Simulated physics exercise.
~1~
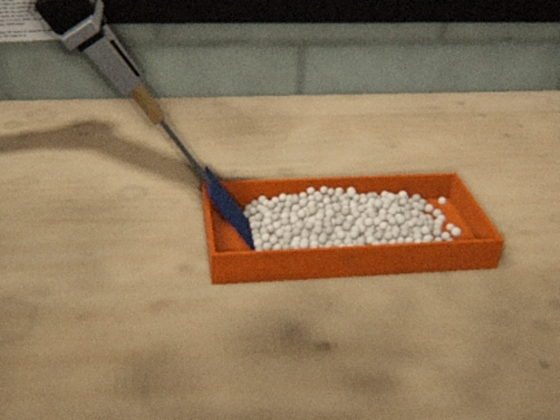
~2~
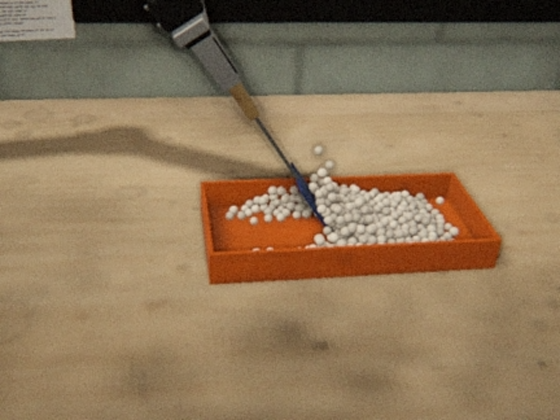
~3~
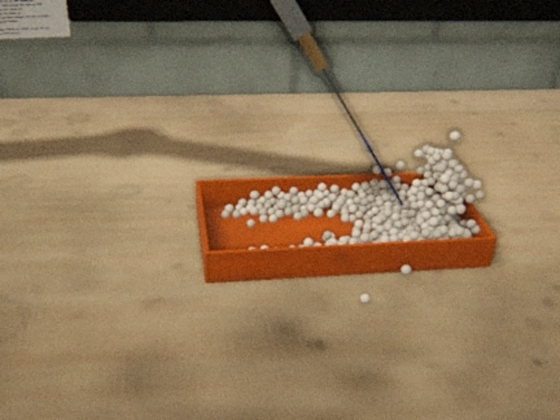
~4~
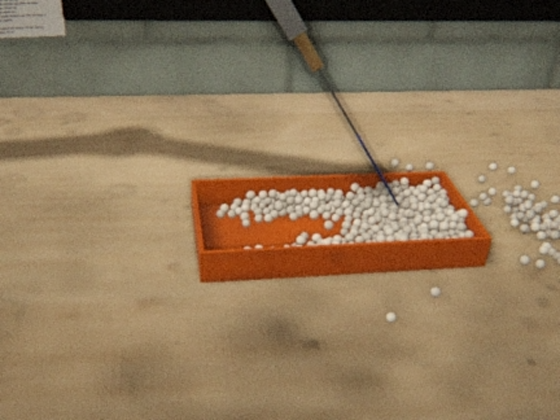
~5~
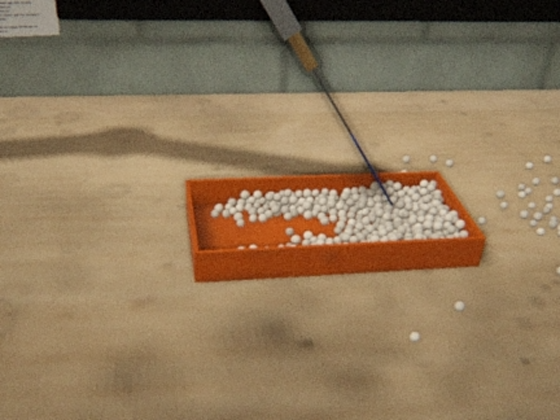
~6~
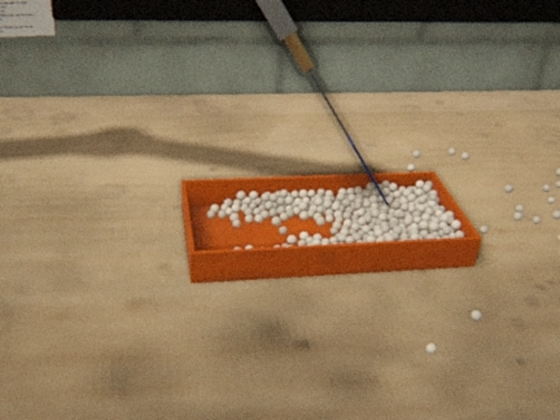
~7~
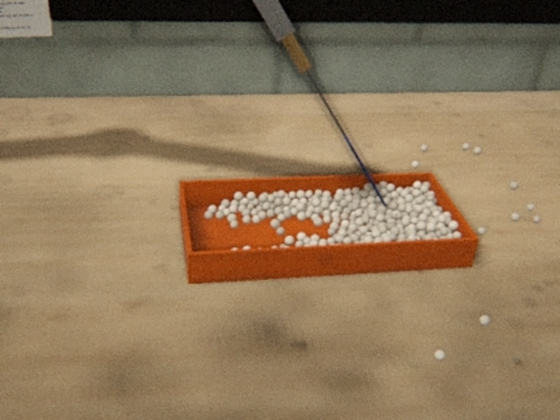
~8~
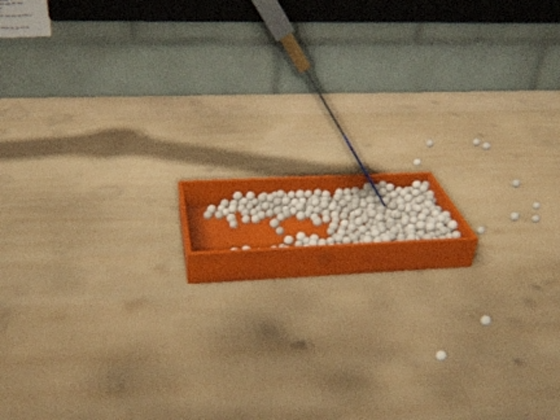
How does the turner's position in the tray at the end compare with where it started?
It started at the left end of the tray, beside the heap of beads. By the end it was further right, past the middle of the tray, with its tip in among the beads.
White beads sprayed over the right end of an orange tray when a machine swept a blue-bladed turner rightward through them. Some scattered and rolled across the wooden table, while most stayed in the tray, with the turner resting still among them.
